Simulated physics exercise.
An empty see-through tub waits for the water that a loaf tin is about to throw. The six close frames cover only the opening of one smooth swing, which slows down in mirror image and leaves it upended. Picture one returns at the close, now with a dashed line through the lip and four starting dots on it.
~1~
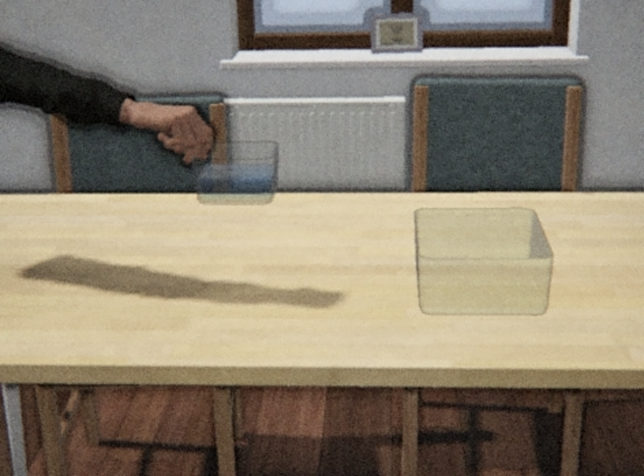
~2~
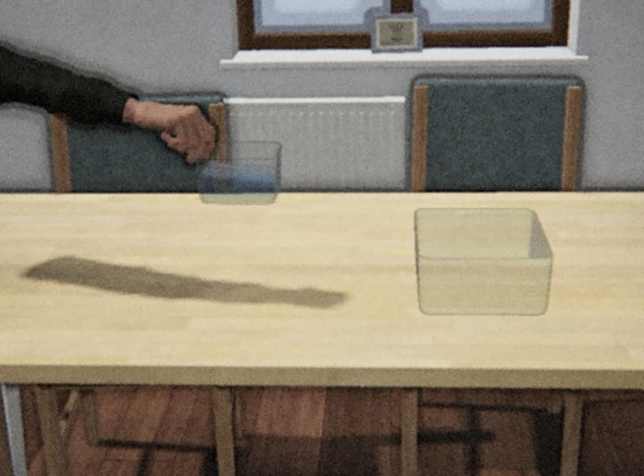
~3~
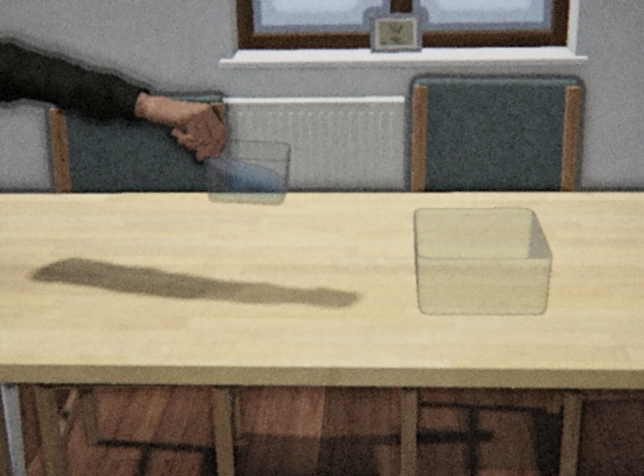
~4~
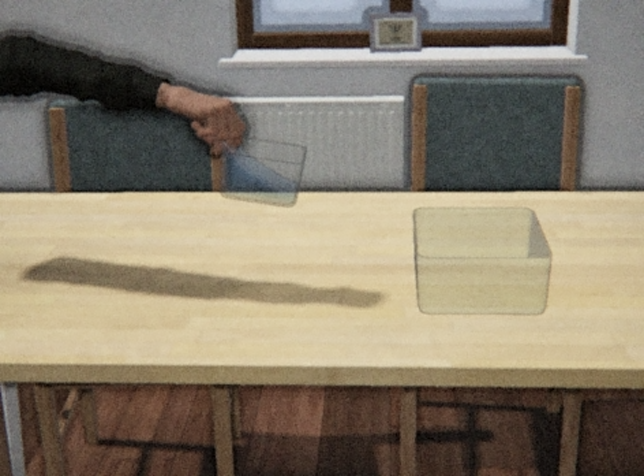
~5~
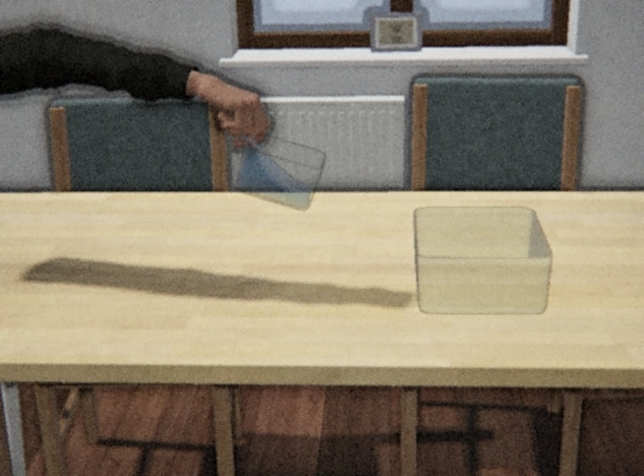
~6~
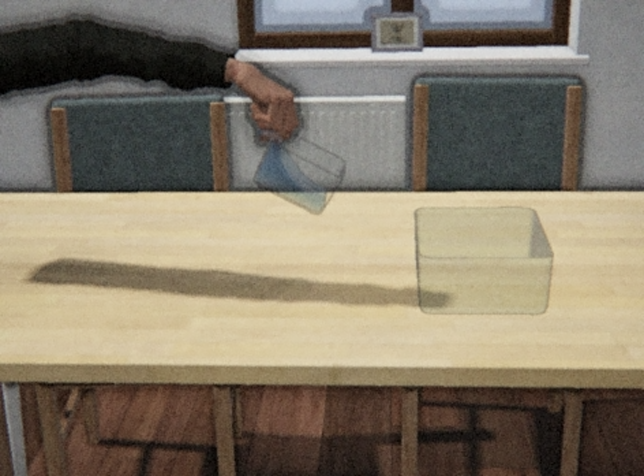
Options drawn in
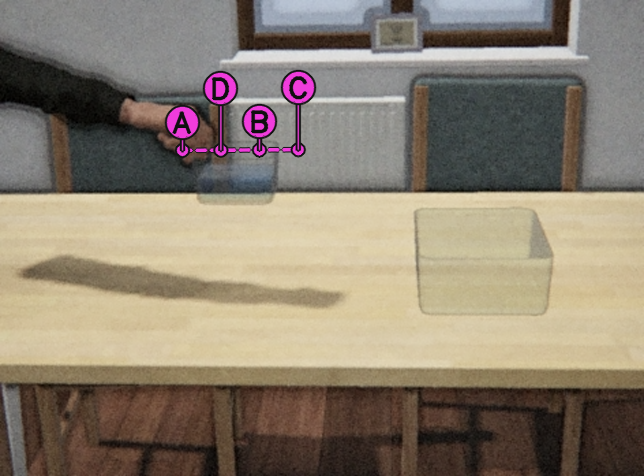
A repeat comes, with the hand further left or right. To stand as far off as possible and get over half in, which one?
Use spot C.
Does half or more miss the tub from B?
Yes, that goes wrong.
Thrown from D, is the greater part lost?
Yes.
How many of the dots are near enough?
One of the four.
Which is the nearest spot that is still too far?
That is spot B.
On the marked copy, A at (182, 150); B at (259, 149); C at (298, 149); D at (220, 150).
If A is chosen, about 0 % lands in the tub, 99 % falls short.
If B is chosen, about 25 % lands in the tub, 66 % falls short and 9 % goes beside or beyond.
If C is chosen, about 68 % lands in the tub, 30 % falls short.
If D is chosen, about 17 % lands in the tub, 79 % falls short and 4 % goes beside or beyond.
